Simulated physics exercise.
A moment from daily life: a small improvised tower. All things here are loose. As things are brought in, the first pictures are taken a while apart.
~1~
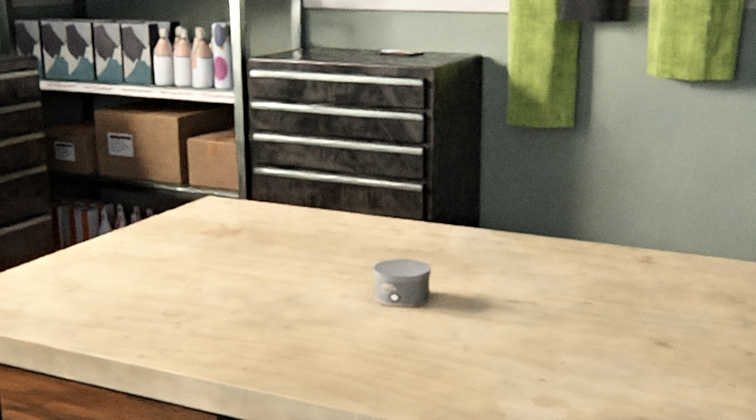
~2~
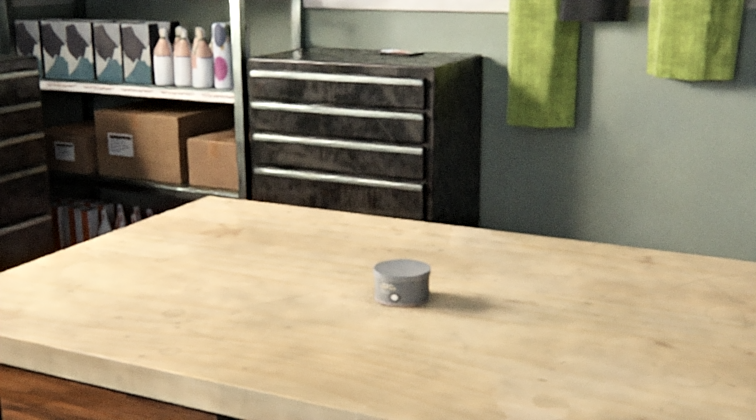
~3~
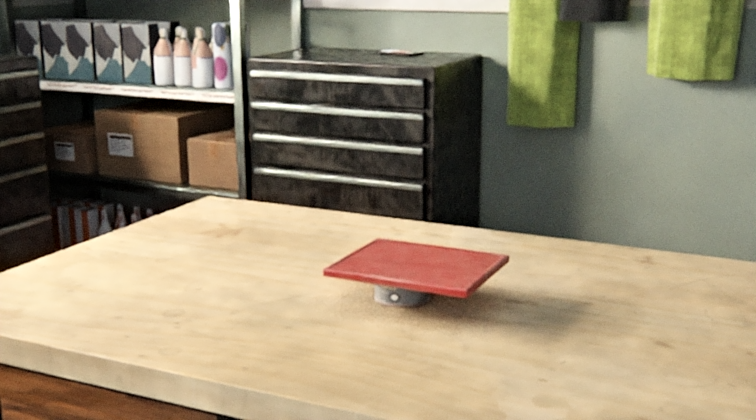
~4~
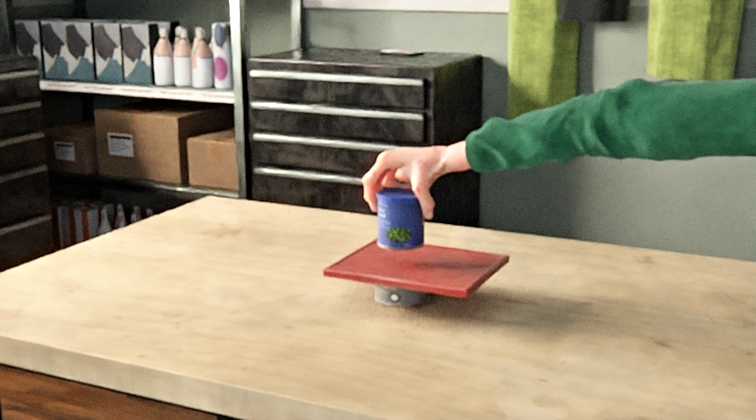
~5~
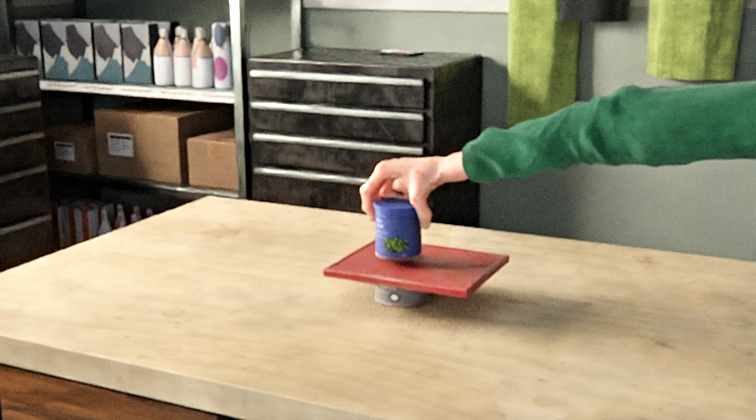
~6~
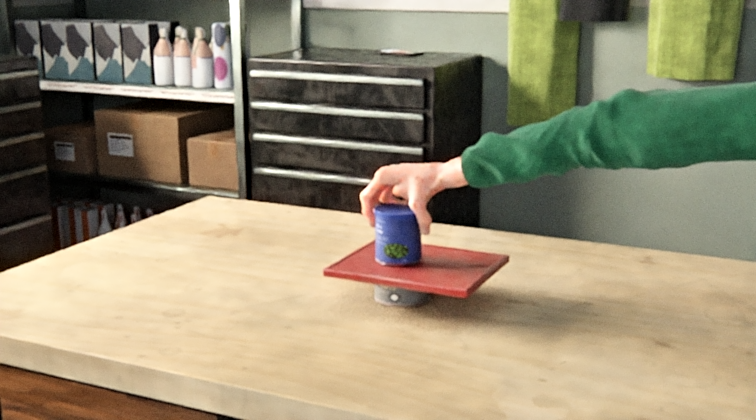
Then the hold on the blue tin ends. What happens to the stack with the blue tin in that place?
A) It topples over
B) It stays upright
B.
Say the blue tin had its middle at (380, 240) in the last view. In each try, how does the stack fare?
The stack then stays standing.
Then, 0.60 s on from there, no change.
Then, 1.30 s on from there, blue tin resting near (399, 235).
In the end, all 3 unmoved. At the end, from the last picture's camera, blue tin near (398, 235). The stack keeps its balance.
